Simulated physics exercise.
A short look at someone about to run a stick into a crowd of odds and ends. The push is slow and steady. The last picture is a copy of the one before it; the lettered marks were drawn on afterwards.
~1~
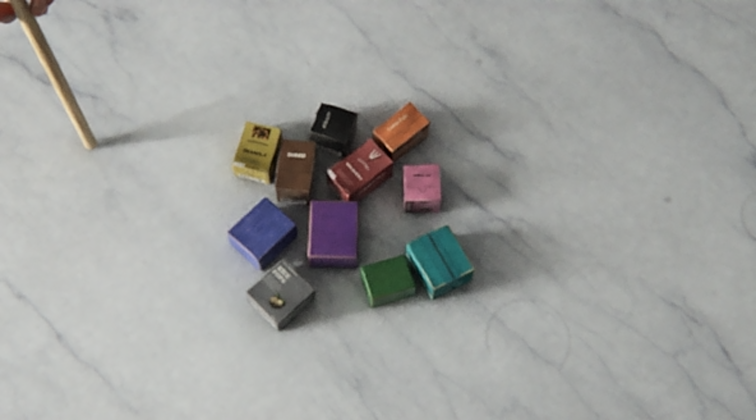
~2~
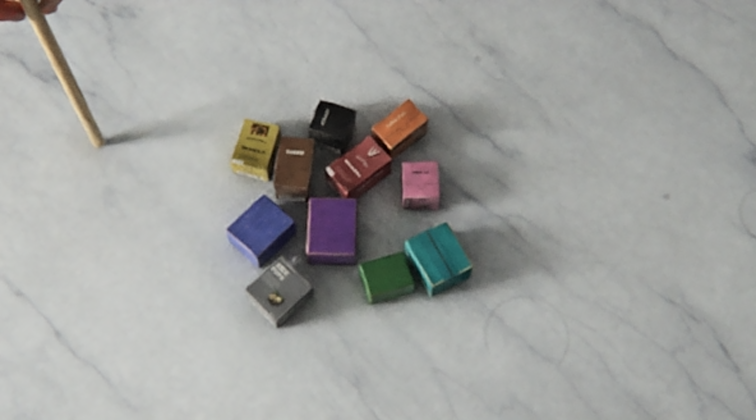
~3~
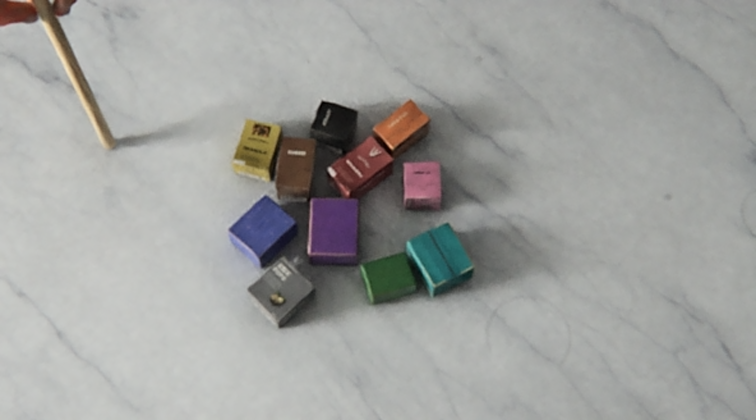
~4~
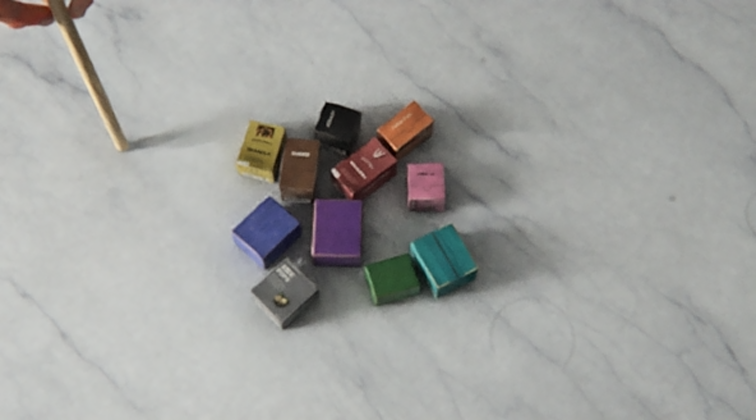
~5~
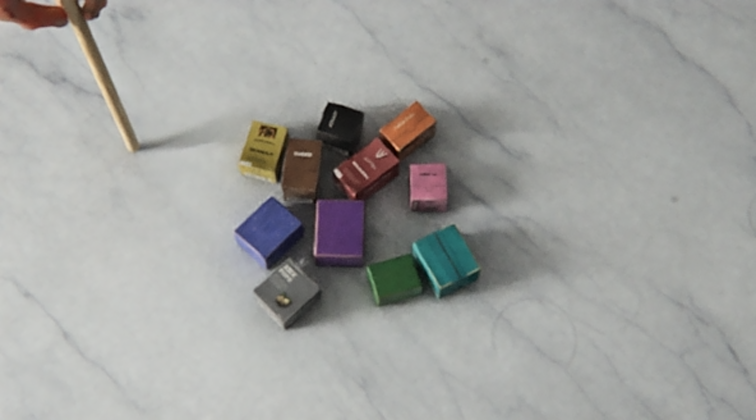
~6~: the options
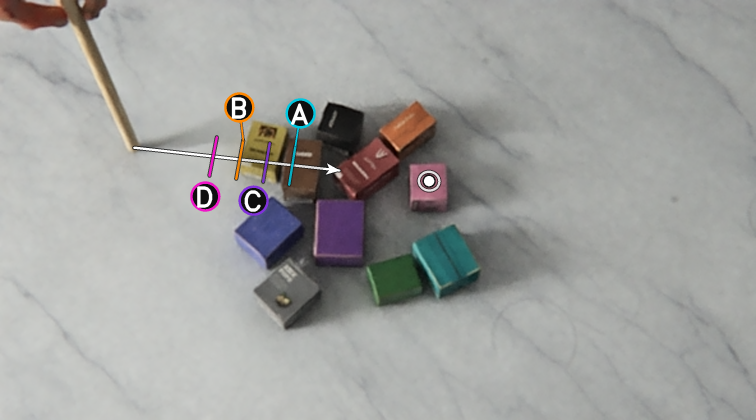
A hand at the upper left edge moves a thin wooden stick slowly and steadily rightward, its tip near the surface of a grey-veined white marble top seen from above. Small boxes and blocks cluster near the centre: yellow, brown, black, red and orange above, pink at right, blue and purple midway, grey, green and turquoise below. The stick touches none of them, and the view shifts very slightly.
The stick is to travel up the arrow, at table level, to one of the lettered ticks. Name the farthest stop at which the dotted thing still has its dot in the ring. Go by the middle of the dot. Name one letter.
Up to mark A.
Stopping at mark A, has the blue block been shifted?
By then, no.
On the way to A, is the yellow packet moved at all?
By then, yes.
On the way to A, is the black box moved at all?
Yes.
On the copy, A at (292, 165); B at (240, 159); C at (267, 162); D at (213, 156); the arrow from (134, 148) to (339, 171); the white dot at (429, 181).
On A. First, foot of the stick (191, 155).
Then, foot of the stick (249, 161); yellow packet (273, 151).
Finally, foot of the stick (292, 166); yellow packet (319, 160); brown box (346, 186); the dot is still in its ring.
By contrast, B keeps the dot in but is short; C keeps the dot in but is short; D keeps the dot in but is short.
